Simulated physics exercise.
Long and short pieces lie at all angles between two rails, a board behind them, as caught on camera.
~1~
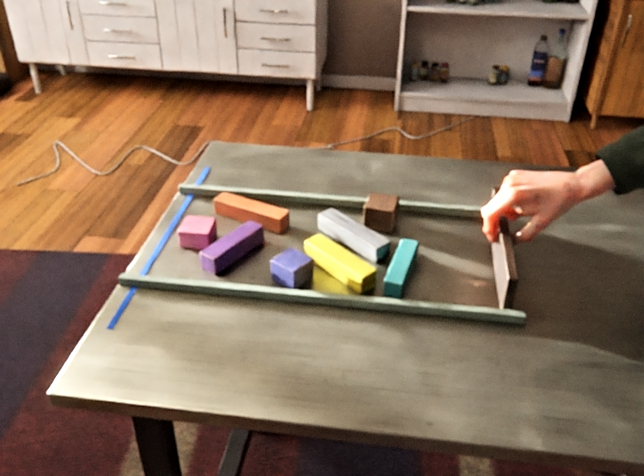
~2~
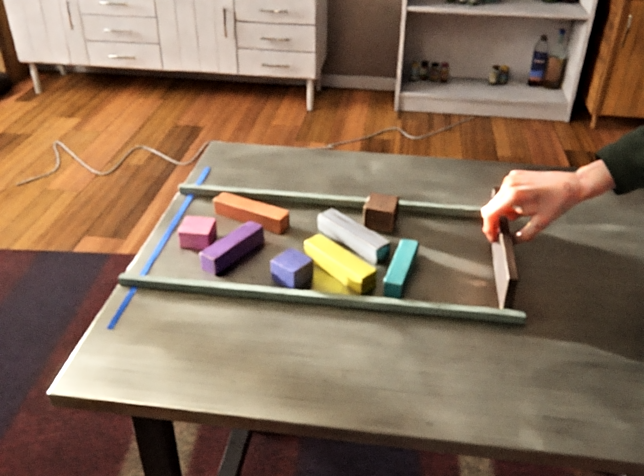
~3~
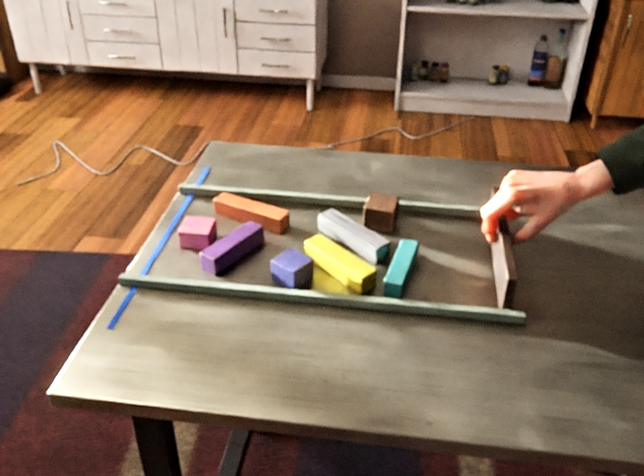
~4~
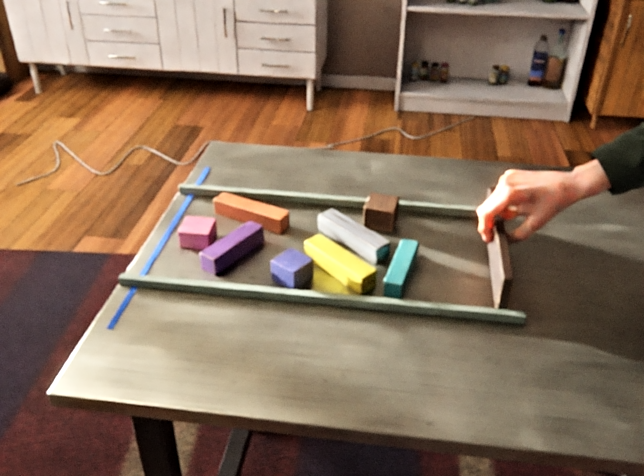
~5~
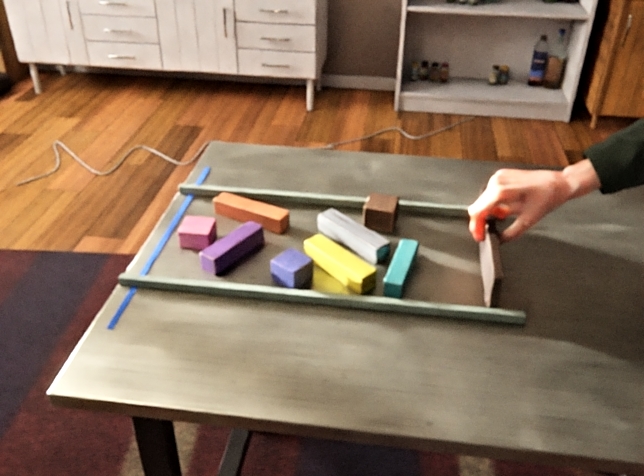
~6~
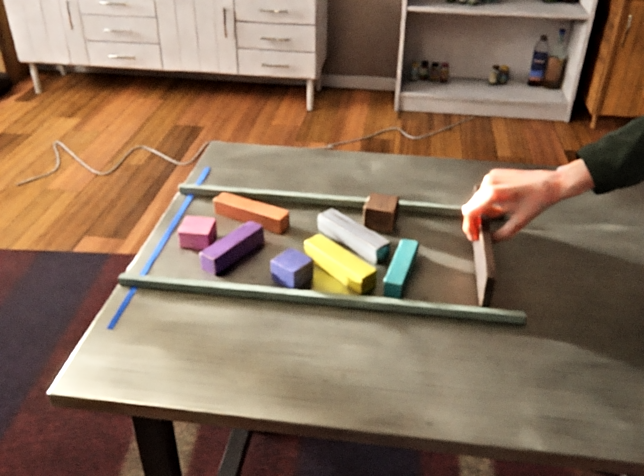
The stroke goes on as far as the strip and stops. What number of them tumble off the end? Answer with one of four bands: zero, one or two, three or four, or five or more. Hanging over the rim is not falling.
Five or more.
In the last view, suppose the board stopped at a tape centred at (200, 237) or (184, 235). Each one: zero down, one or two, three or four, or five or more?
3 or 4; five or more.
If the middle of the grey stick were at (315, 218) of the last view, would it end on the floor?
Lab note: Started there, it ends up below.
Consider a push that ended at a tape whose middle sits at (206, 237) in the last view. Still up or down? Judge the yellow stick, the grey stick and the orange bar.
In this case the yellow stick does not drop; next, the grey stick does not drop; last, the orange bar drops.
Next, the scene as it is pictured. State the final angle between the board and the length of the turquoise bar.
Out of line by around 0°.
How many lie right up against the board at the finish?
I count 2 of them.
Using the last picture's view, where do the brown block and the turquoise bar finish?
Final spots - brown block (170, 196), turquoise bar (147, 246).
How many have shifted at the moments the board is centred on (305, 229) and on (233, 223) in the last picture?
Counts: 7, 8.
Soon after, none off yet; pink block at rest near (198, 233); purple bar at rest near (233, 247); orange bar at rest near (251, 212).
By the end, the number that fall off is five or more; fallen, grey stick, yellow stick, blue block, orange bar, purple bar and pink block.
